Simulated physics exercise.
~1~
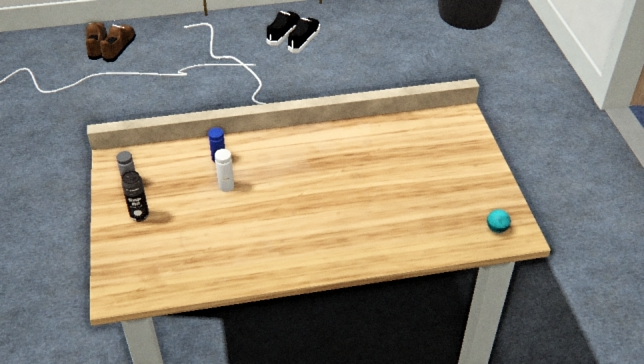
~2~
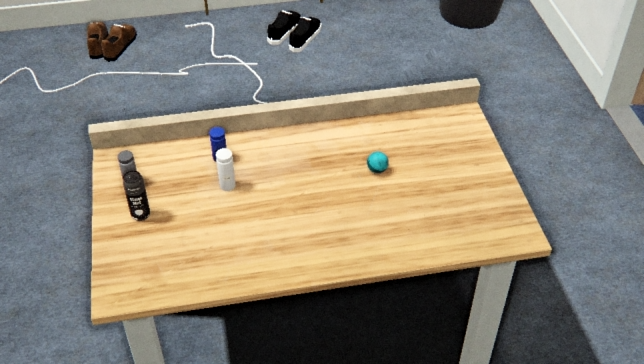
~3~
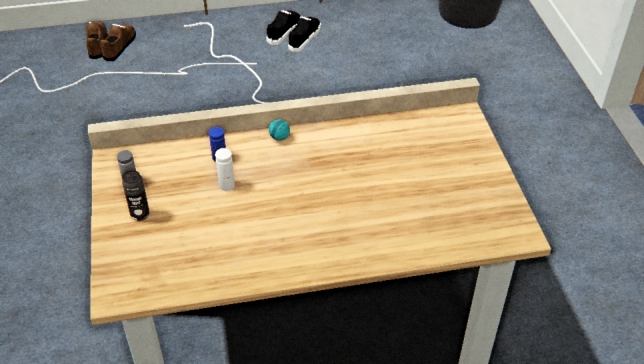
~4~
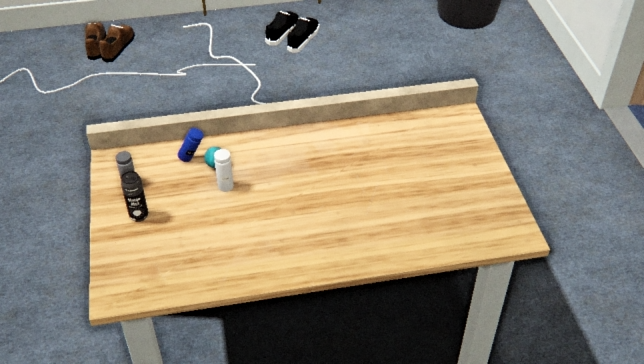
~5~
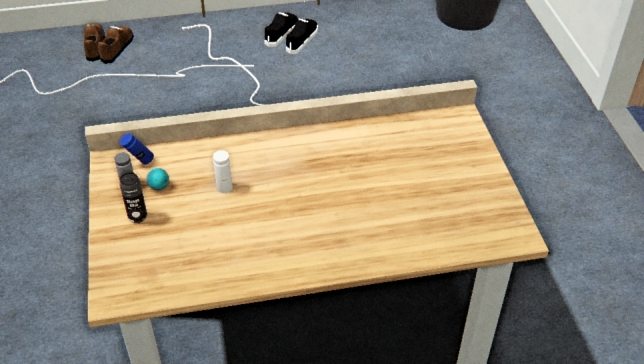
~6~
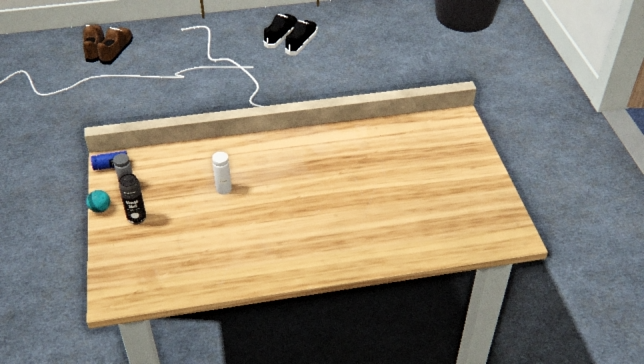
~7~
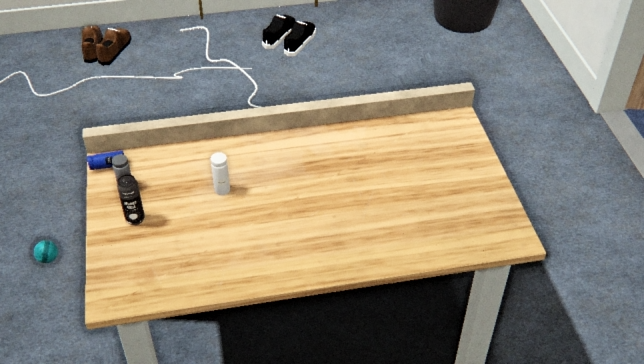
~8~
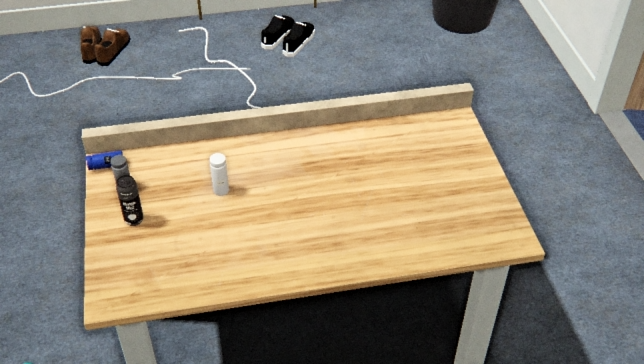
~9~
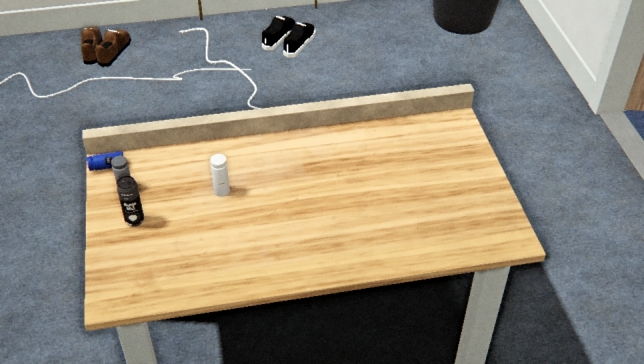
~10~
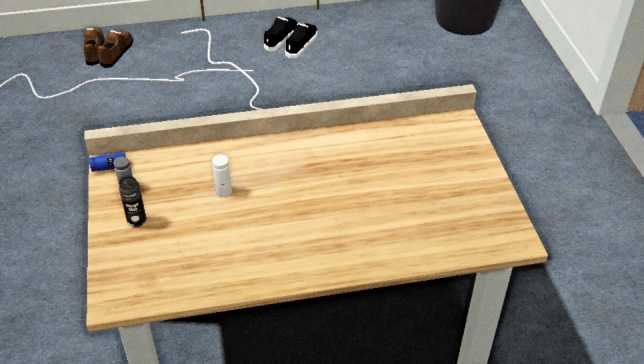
On a wooden table, a turquoise ball rebounds, topples the blue shaker and rolls off left.
